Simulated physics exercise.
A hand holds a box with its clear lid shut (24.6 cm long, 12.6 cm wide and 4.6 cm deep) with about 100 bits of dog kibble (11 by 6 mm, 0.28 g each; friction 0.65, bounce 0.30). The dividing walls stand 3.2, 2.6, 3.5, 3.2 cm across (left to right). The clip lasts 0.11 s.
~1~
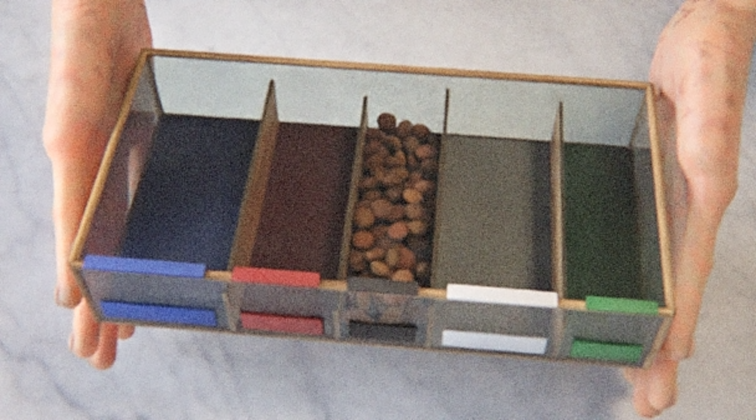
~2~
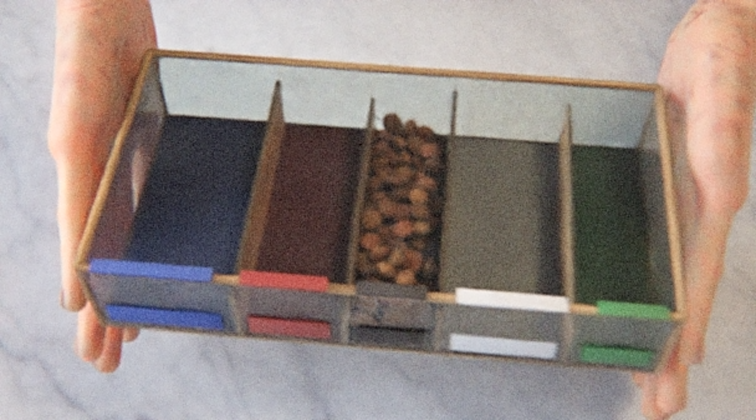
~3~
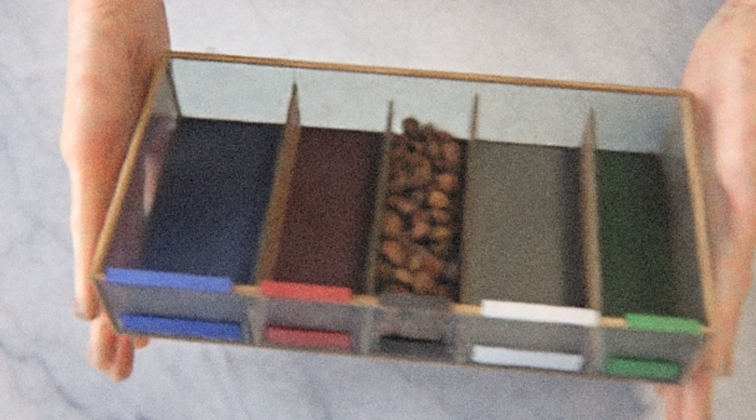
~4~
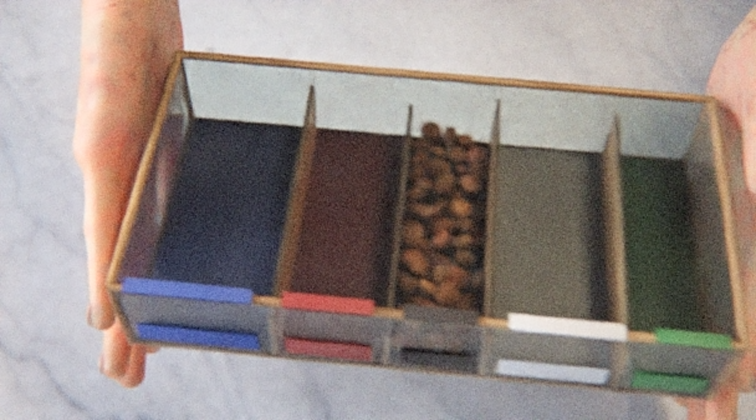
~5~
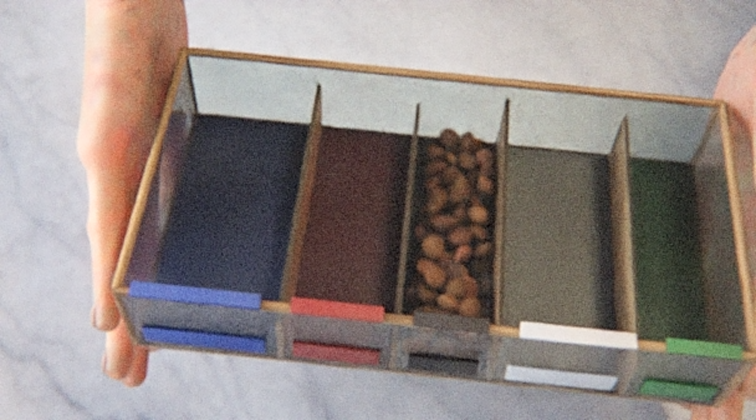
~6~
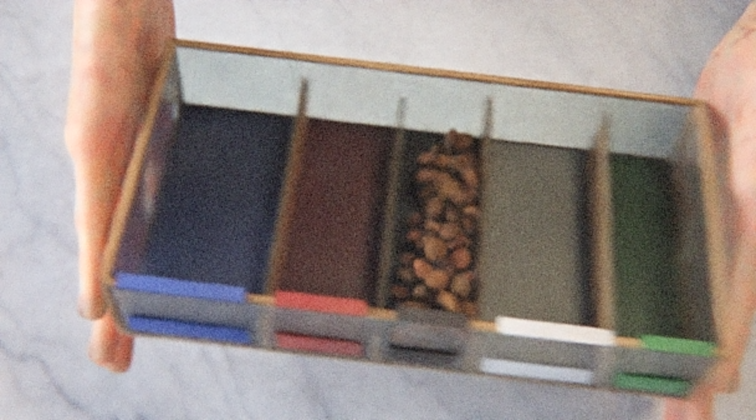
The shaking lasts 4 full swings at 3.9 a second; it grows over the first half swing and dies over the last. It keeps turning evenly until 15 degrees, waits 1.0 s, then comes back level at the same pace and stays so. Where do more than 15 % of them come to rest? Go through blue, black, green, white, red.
Blue below, black above, green below, white below, red below.
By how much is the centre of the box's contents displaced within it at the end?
About 2.0 cm.
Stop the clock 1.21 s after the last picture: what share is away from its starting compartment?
Some 10 per cent.
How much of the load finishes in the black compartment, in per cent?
About 90 per cent.
Then, 0.46 s after the last picture, tilt 15 degrees; black 95 %, white 5 %; middle of all pieces near (513, 273).
Then, 0.85 s after the last picture, tilt 15 degrees; black 90 %, green 5 %, white 5 %; middle of all pieces near (349, 227).
Then, 1.21 s after the last picture, tilt 14 degrees; black 90 %, green 5 %, white 5 %; middle of all pieces near (415, 256).
Then, 1.55 s after the last picture, tilt 0 degrees; black 90 %, green 5 %, white 5 %; middle of all pieces near (420, 254).
In the end, blue 0 %, black 90 %, green 5 %, white 5 %, red 0 %.
